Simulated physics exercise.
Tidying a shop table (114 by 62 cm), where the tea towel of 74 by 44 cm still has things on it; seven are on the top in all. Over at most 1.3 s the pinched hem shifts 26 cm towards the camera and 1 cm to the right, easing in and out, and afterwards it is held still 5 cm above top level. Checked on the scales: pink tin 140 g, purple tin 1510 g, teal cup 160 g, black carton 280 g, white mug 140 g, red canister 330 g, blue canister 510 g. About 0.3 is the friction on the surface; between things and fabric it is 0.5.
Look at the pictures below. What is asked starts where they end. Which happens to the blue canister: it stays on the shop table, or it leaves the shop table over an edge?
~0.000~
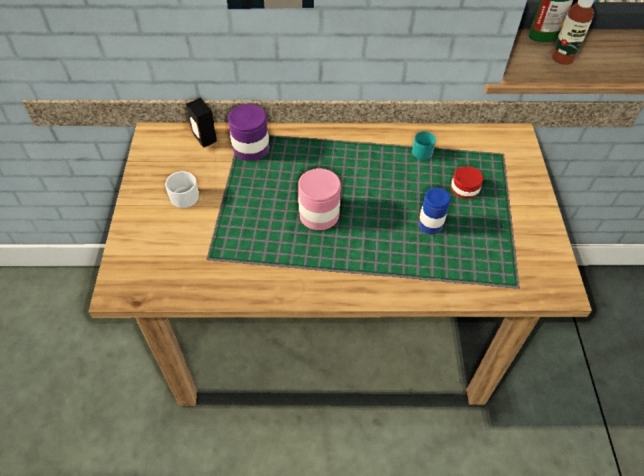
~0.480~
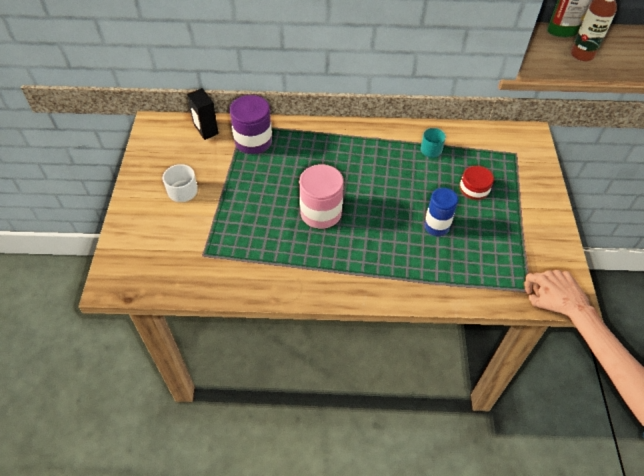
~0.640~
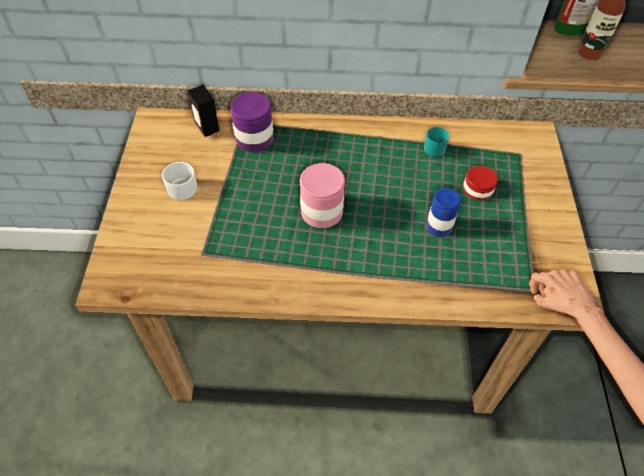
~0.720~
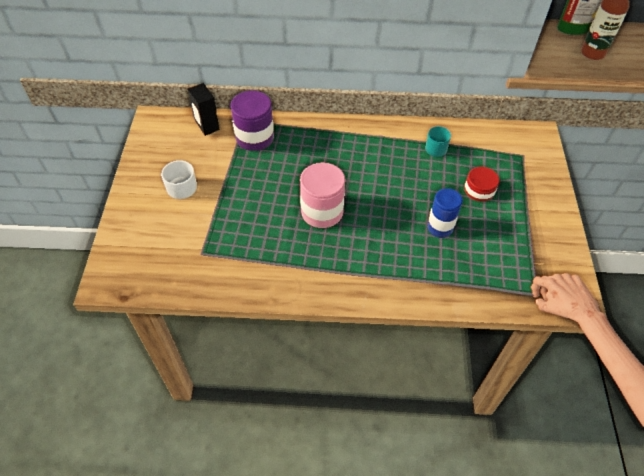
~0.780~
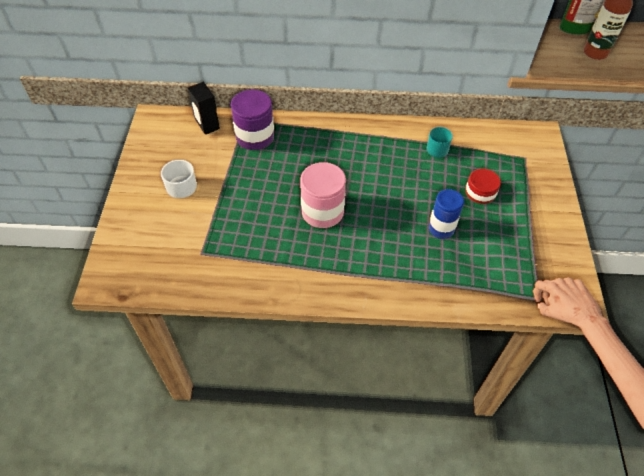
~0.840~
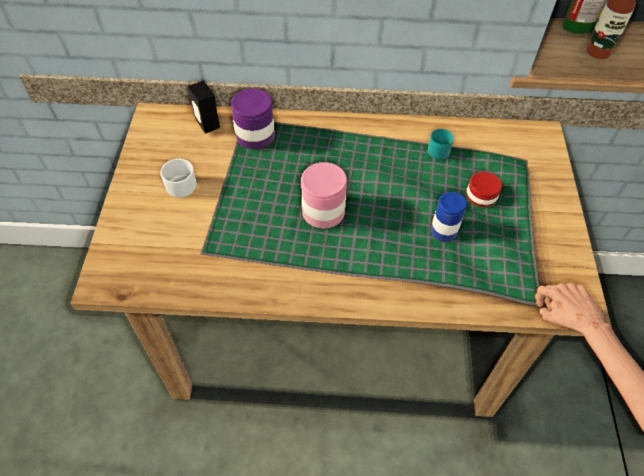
It will leave the surface entirely.
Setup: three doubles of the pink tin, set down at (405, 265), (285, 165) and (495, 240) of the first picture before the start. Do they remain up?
In order: Comes off; holds on; comes off.
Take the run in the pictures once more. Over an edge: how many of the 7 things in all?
Tally: 1.
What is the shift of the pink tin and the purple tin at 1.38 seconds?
About: Pink tin 10 cm, purple tin 10 cm.
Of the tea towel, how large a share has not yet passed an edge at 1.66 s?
About 85 per cent.
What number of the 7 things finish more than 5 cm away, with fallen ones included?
The count is 5.
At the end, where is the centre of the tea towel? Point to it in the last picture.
I'd point to about (416, 266).
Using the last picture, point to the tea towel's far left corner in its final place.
(299, 154), roughly.
After 1.1 s, 100 % of the tea towel is still over the top; blue canister 9 cm off its start, red canister 9 cm off its start, teal cup 8 cm off its start.
After 1.4 s, 90 % of the tea towel is still over the top; blue canister 18 cm off its start, red canister 18 cm off its start, teal cup 16 cm off its start.
After 1.7 s, 85 % of the tea towel is still over the top; blue canister 29 cm off its start at (471, 337), red canister 26 cm off its start at (533, 267), teal cup 23 cm off its start at (488, 203).
After 1.9 s, 80 % of the tea towel is still over the top; blue canister over the edge, red canister 30 cm off its start, teal cup 28 cm off its start.
After 3.5 s, 80 % of the tea towel is still over the top; blue canister over the edge, red canister 30 cm off its start at (544, 282), teal cup 28 cm off its start at (501, 217), purple tin 19 cm off its start at (307, 142).
